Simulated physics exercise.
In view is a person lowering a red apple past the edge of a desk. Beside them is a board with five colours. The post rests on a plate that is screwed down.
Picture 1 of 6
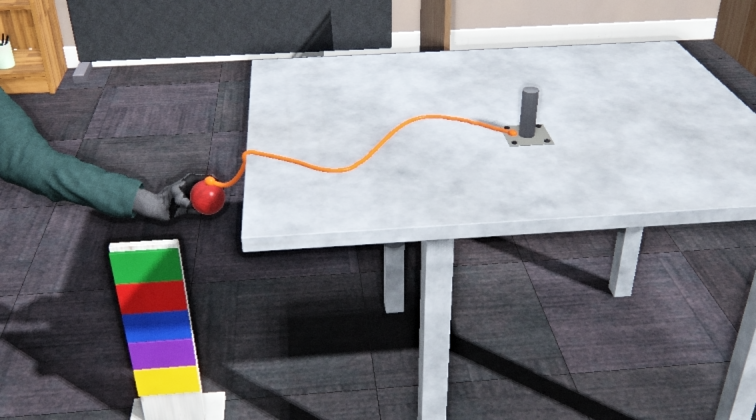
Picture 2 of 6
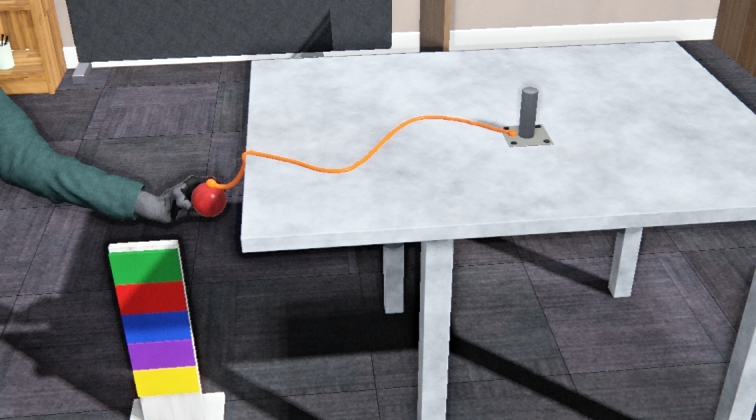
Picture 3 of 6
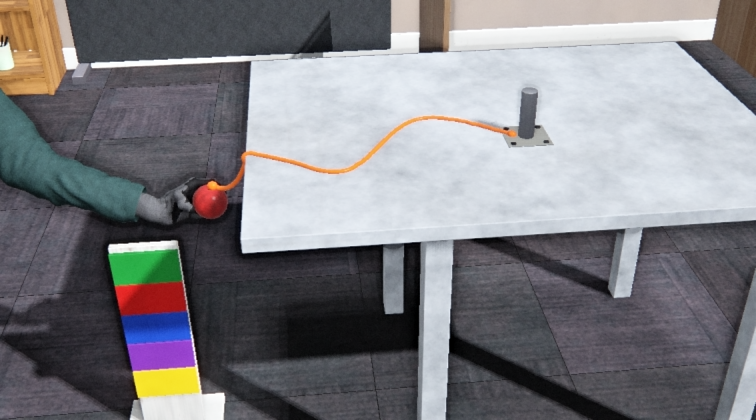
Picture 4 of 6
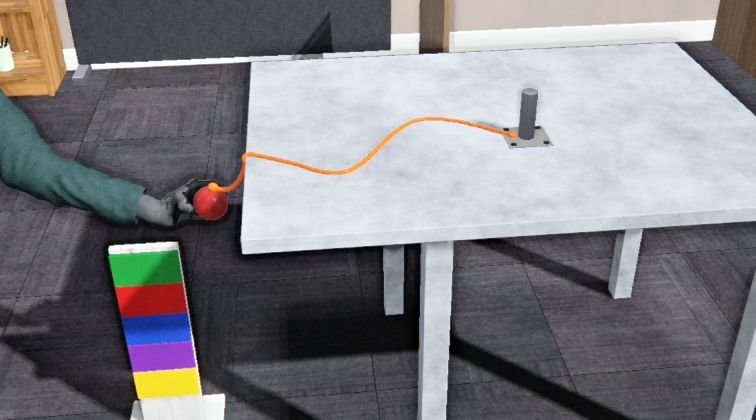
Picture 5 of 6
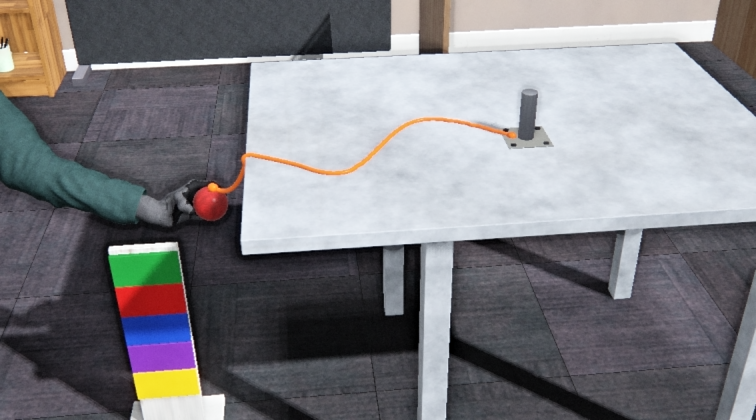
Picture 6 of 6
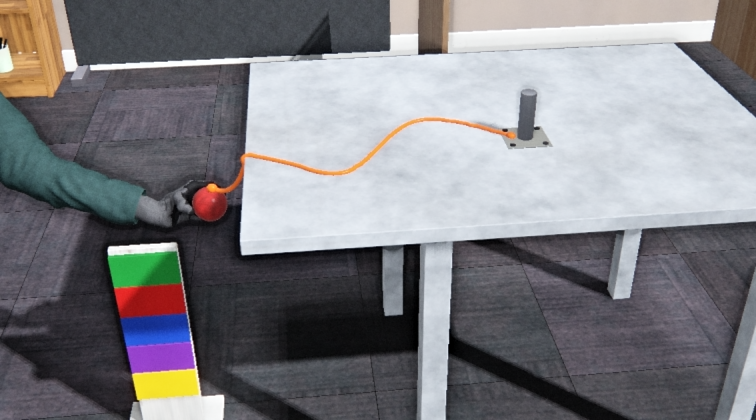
Gloved hand holding a red ball on an orange cord tied to a tabletop post, barely moving above a five-coloured board.
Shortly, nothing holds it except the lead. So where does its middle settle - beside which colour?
Beside red.
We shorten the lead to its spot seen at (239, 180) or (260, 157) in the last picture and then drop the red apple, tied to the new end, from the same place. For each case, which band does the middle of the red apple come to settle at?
Green; none, it hangs higher.
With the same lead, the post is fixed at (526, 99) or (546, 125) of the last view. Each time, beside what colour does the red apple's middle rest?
Result 1: Green. Result 2: Green.
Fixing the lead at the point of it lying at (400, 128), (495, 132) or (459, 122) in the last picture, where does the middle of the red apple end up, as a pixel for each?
Taking them in turn, I'd expect around (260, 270), (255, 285) and finally (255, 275).
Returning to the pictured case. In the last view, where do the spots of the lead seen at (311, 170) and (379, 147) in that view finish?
End points: Roughly (245, 162); roughly (334, 148).
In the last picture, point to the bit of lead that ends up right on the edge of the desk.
Answer: The point at (317, 172).
A little later, apple near (274, 290); level with red.
Next, apple near (242, 289); level with red.
When it is over, apple near (253, 290); level with red. At red.
